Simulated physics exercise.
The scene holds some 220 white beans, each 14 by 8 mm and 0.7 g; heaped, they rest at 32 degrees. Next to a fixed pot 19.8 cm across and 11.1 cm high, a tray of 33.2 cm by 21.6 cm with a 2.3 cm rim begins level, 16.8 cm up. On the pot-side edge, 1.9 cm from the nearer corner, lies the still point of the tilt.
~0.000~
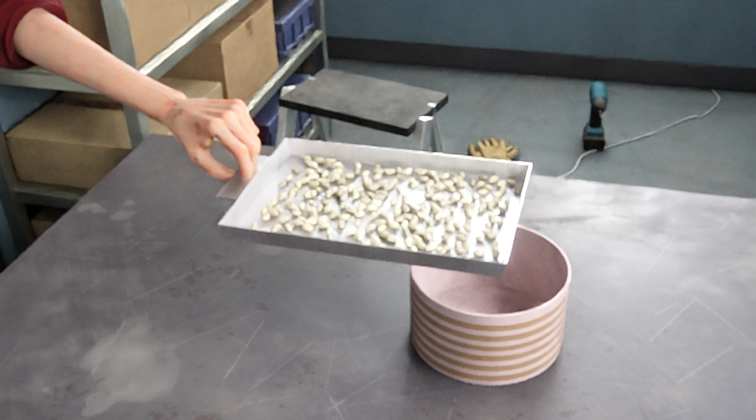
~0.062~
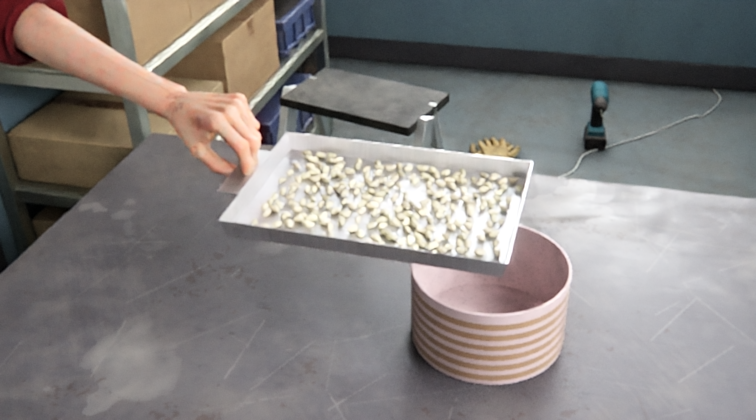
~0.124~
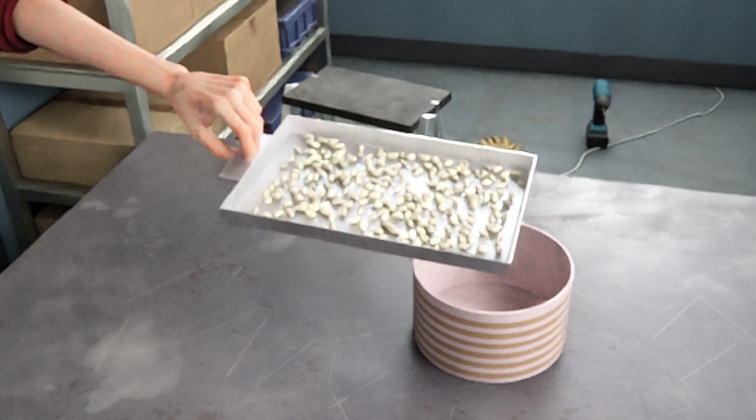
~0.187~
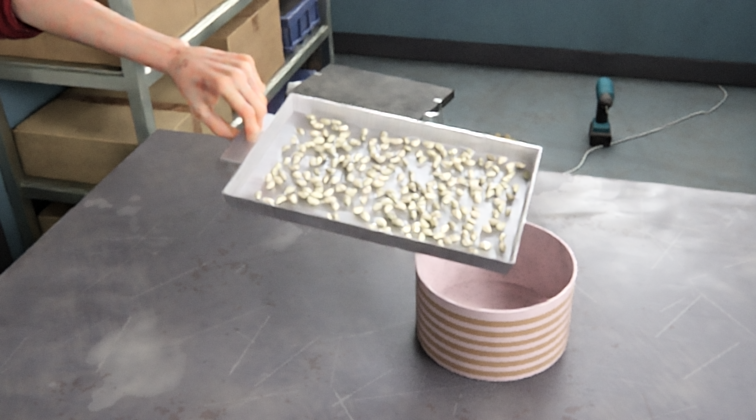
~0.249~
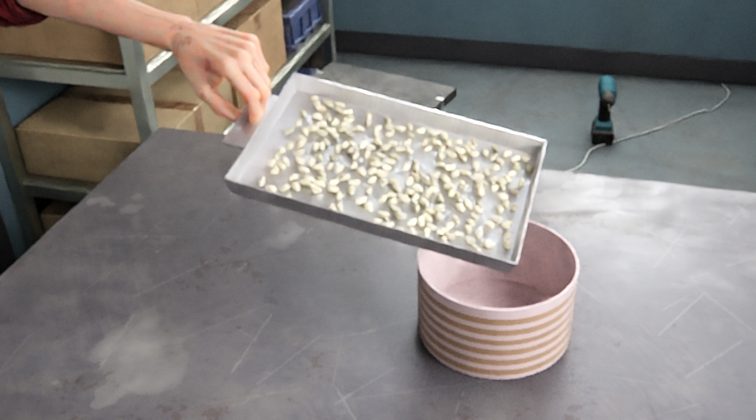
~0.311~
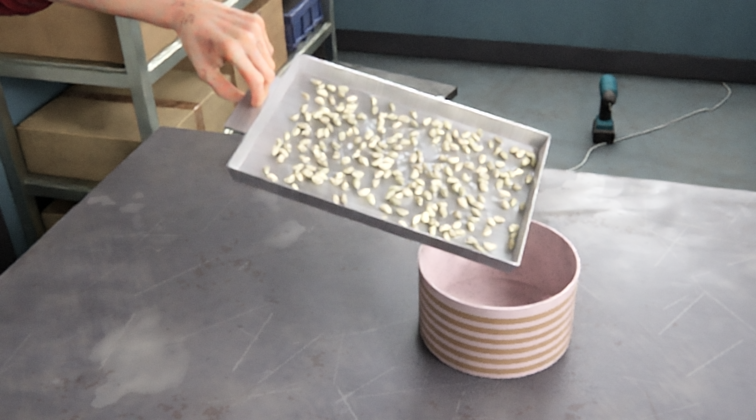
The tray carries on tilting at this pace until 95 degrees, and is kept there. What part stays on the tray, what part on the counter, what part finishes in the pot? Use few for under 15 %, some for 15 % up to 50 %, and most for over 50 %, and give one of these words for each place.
Tray: Few, counter: Most, pot: Few.
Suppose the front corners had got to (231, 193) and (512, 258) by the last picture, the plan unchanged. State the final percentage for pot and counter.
Pot 0, counter 100.
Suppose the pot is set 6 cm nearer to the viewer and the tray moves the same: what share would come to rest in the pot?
About 65 %.
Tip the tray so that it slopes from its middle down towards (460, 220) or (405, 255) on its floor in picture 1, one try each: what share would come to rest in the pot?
Roughly 50 per cent on the first try and 0 per cent on the second.
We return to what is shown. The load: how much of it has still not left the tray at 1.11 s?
I'd put it at roughly 55 per cent.
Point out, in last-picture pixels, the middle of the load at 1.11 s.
Estimated load position: Around (532, 272).
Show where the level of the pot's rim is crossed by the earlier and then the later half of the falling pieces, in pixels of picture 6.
Roughly (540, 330) to start, and after that (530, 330).
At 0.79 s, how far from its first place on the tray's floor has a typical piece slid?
Displacement on the tray: About 12 cm.
Then, at 0.79 s, tilt 55 degrees; the tray holds 100 %, the pot 0 %.
After 1.11 s, tilt 79 degrees; the tray holds 55 %, the pot 0 %.
Then, at 1.53 s, tilt 95 degrees; the tray holds 5 %, the pot 0 %.
By 2.7 s all is still; tray 0 %, counter 100 %, pot 0 %.
